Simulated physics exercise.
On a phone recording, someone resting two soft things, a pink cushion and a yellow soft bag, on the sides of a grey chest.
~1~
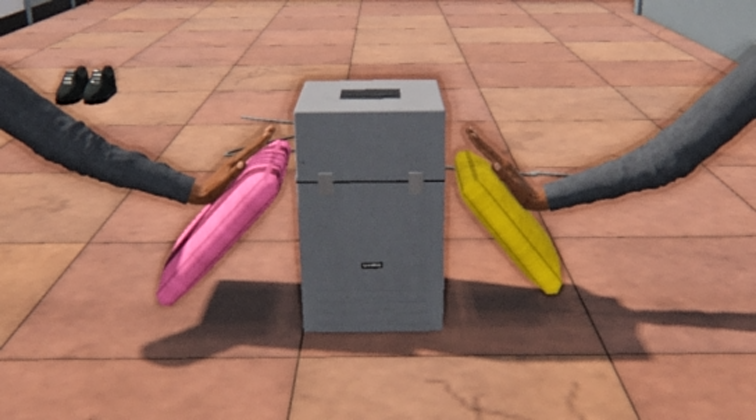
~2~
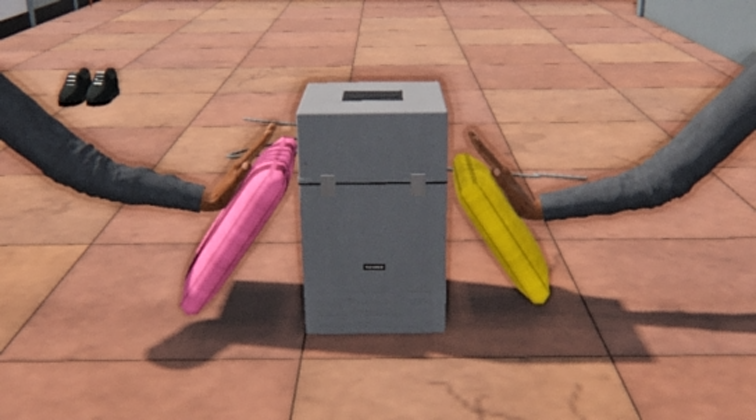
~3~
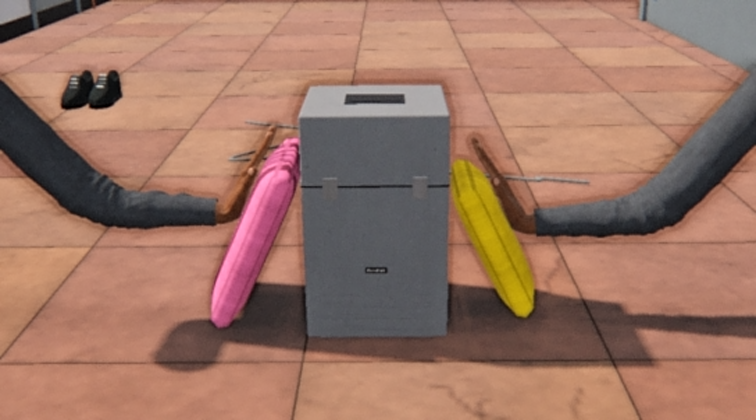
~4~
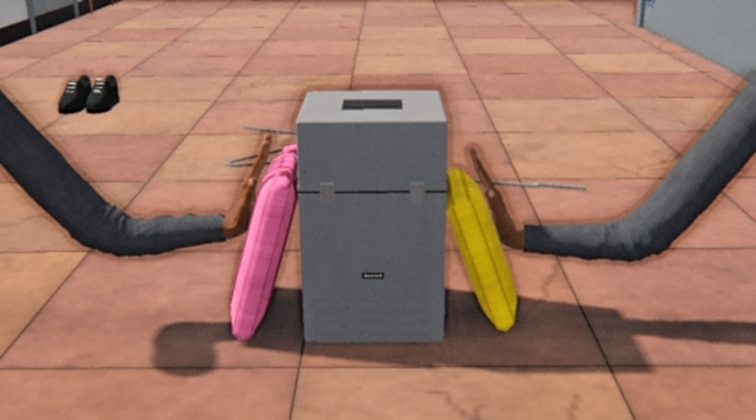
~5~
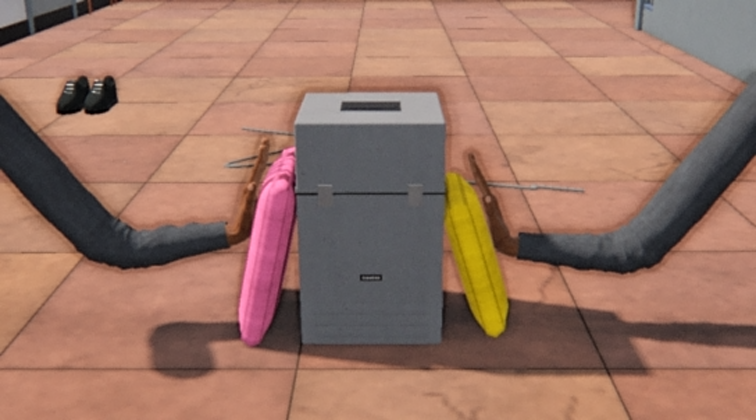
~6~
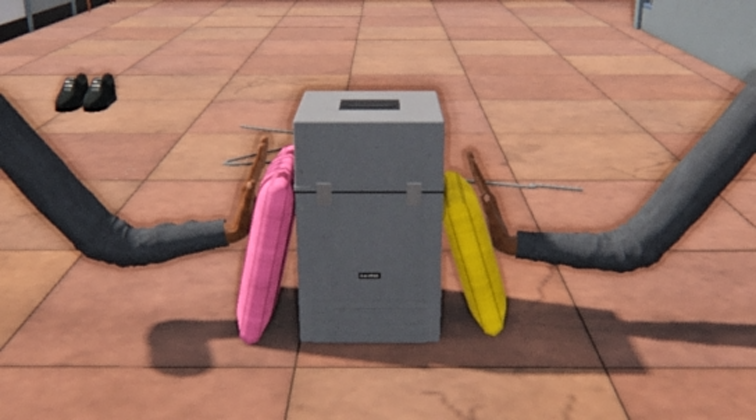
The footage shows two hands pressing a pink cushion and a yellow soft bag against the left and right sides of a grey chest, their lower ends swinging inward until both are nearly upright and barely moving.
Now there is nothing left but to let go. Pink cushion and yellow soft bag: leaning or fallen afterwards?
Pink cushion - leaning; yellow soft bag - leaning.
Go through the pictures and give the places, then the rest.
In the first frame, cushion foot (164, 301), head (270, 187); soft bag foot (553, 289), head (469, 187).
In the second frame, cushion foot (189, 310); soft bag foot (541, 299).
In the third frame, cushion foot (221, 323); soft bag foot (524, 312).
In the fourth frame, cushion foot (242, 336); soft bag foot (505, 326).
In the fifth frame, cushion foot (252, 341); soft bag foot (495, 332).
In the sixth frame, cushion foot (250, 339), head (279, 189), almost upright; soft bag foot (493, 331), head (456, 207), almost upright.
Then, 0.24 s after the last picture, cushion leaning near (272, 240); soft bag leaning near (471, 251).
At rest, cushion leaning near (272, 240); soft bag leaning near (471, 251). The pink cushion holds its lean and the yellow soft bag remains propped up.
